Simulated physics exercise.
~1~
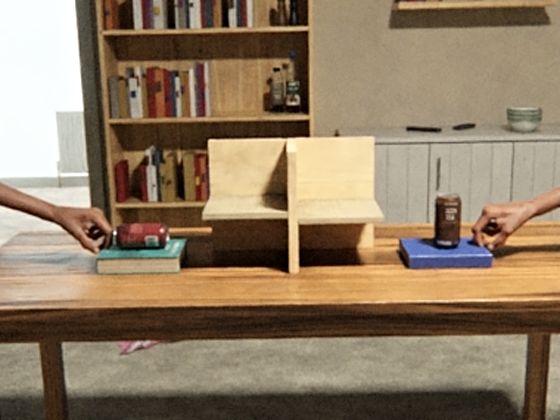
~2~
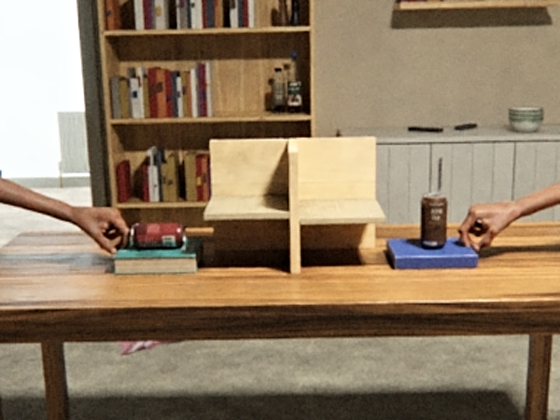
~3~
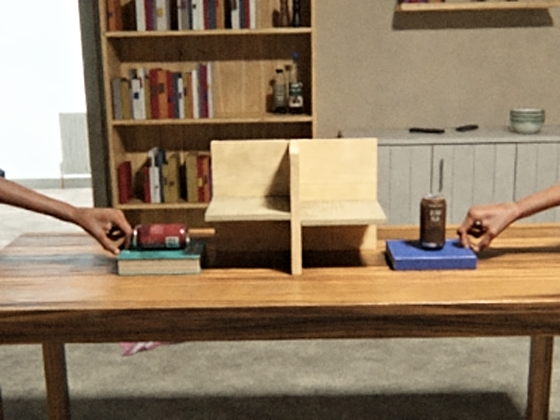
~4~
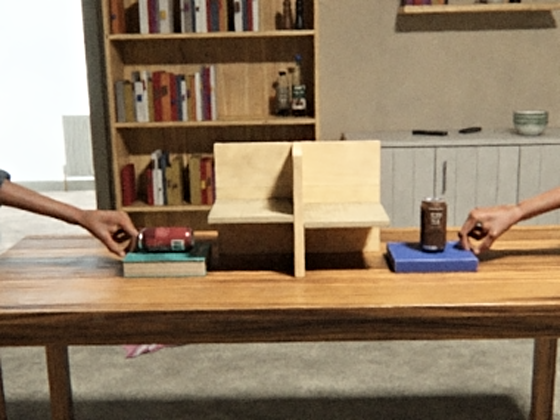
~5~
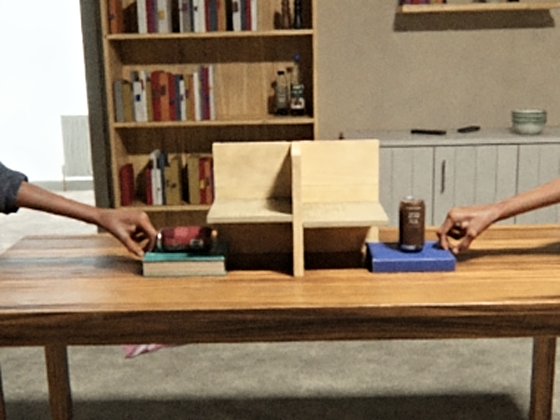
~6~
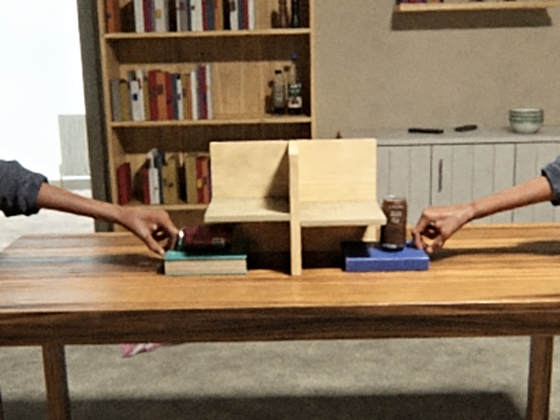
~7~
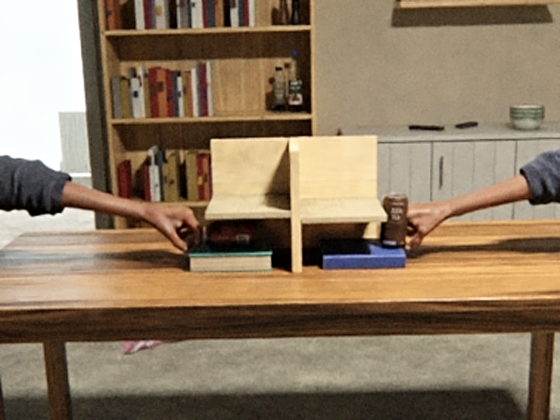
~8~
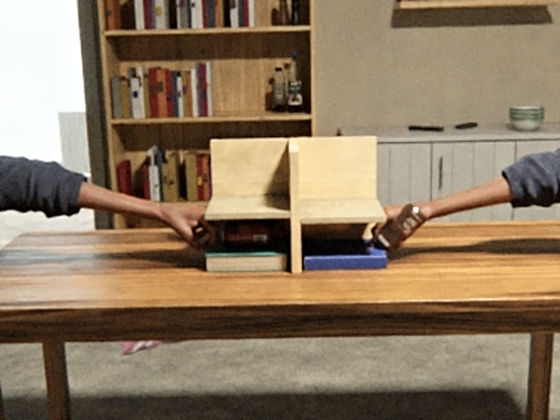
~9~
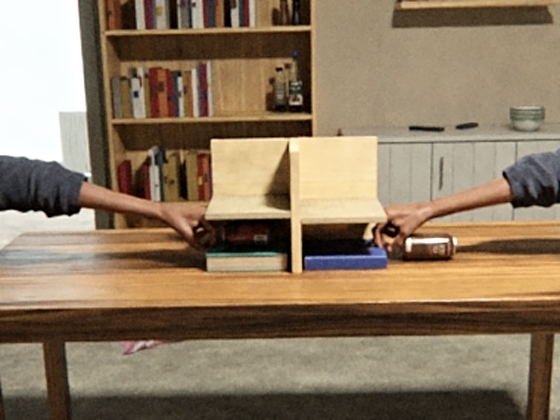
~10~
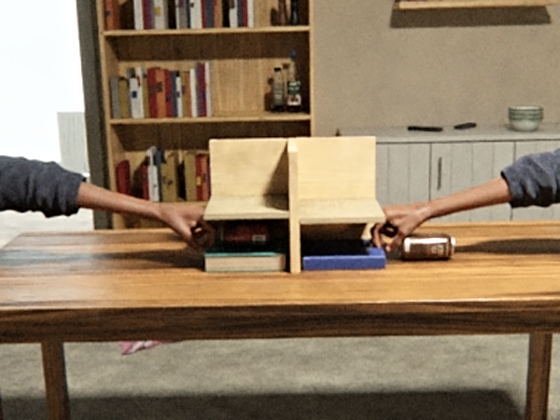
The video shows two hands sliding a turquoise book with a red can on its side and a blue block with an upright brown can under a wooden shelf; the red can goes in, while the brown can hits the edge, tips, and ends up lying on the table.
